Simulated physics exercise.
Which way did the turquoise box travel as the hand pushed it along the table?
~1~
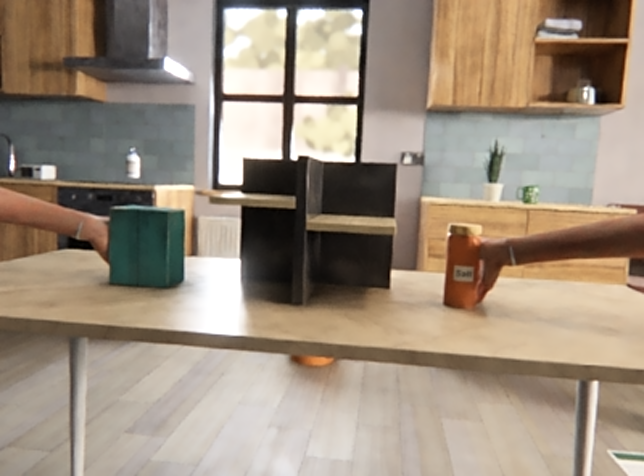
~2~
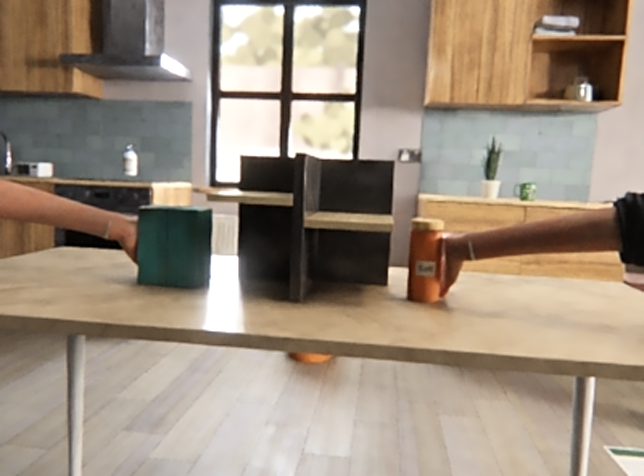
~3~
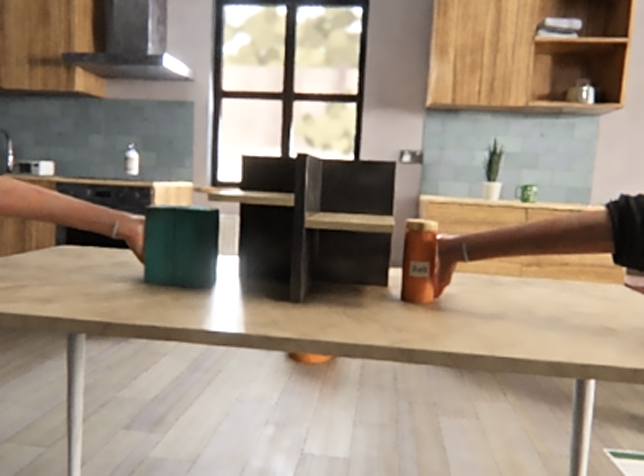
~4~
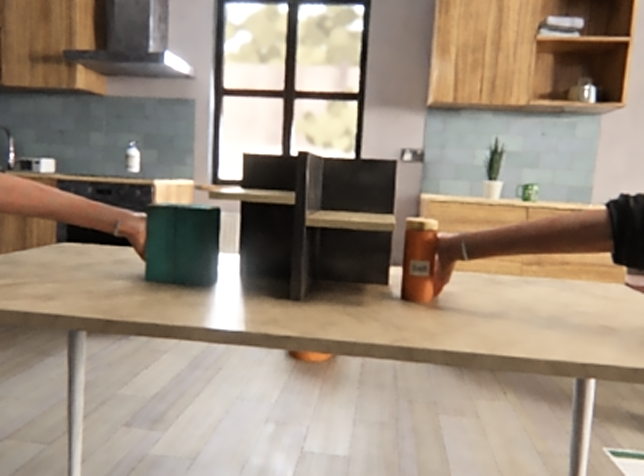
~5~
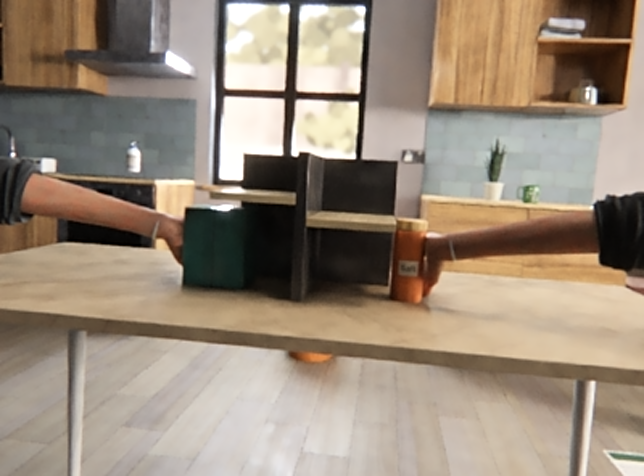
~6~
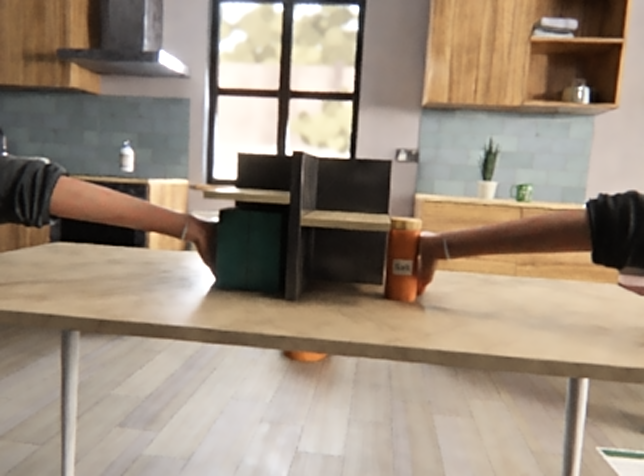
The turquoise box moved to the right, toward the rack in the middle of the table.
